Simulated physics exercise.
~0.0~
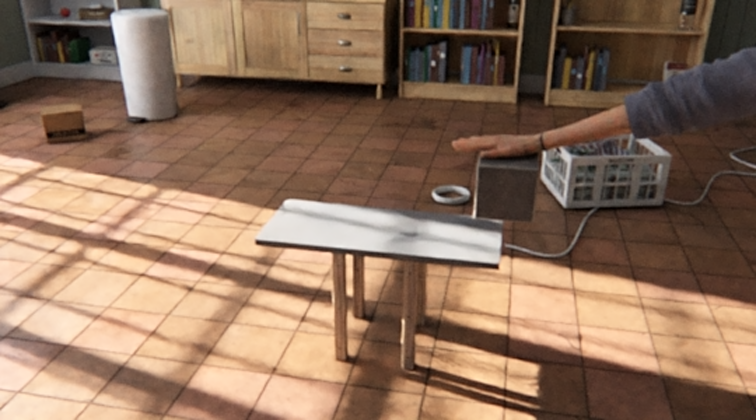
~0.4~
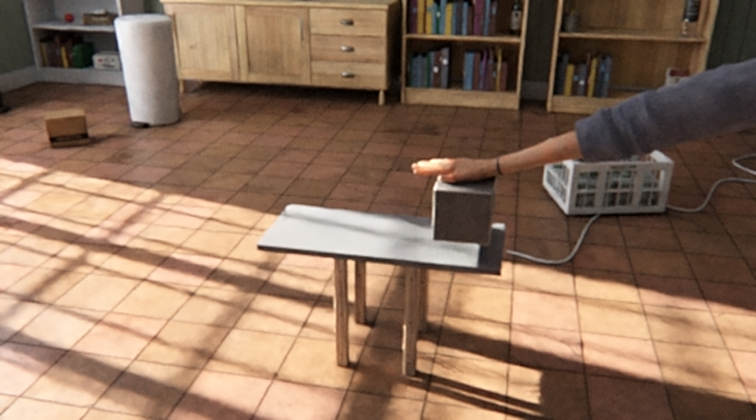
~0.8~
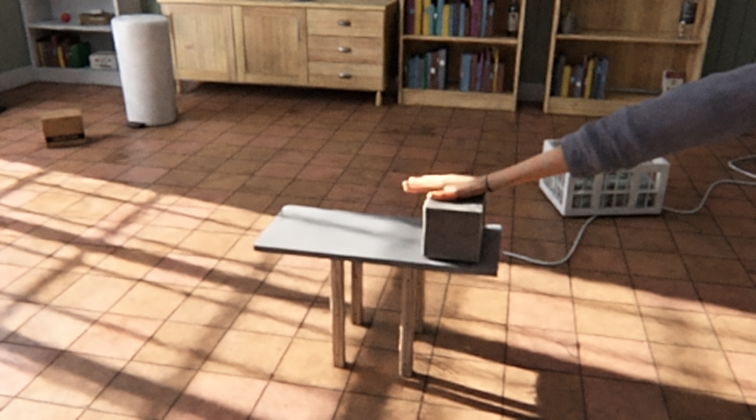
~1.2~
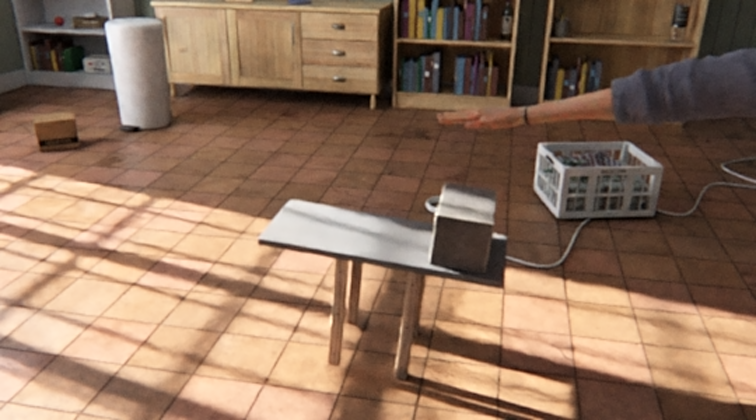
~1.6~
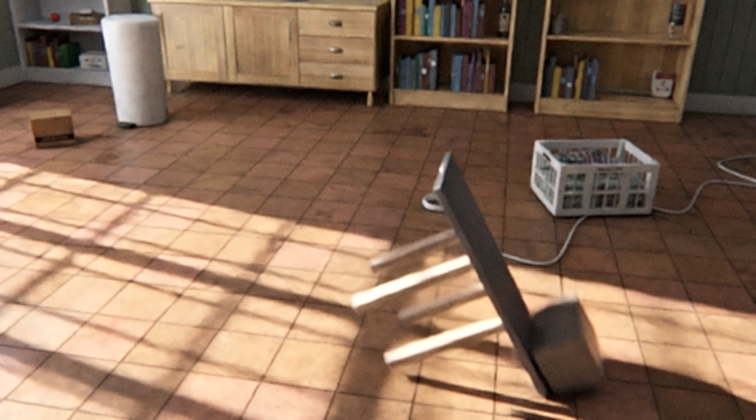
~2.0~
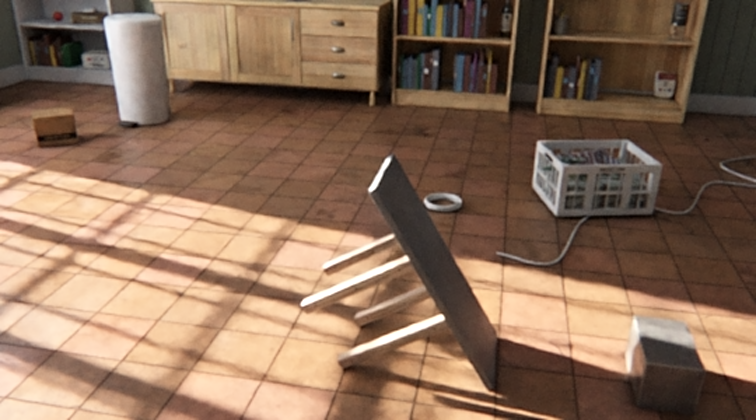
A small grey table tipped over to the right after a hand set a grey block on its right end and let go, and the block slid off and tumbled onto the tiled floor, leaving the table tilted on its edge with its legs pointing left.
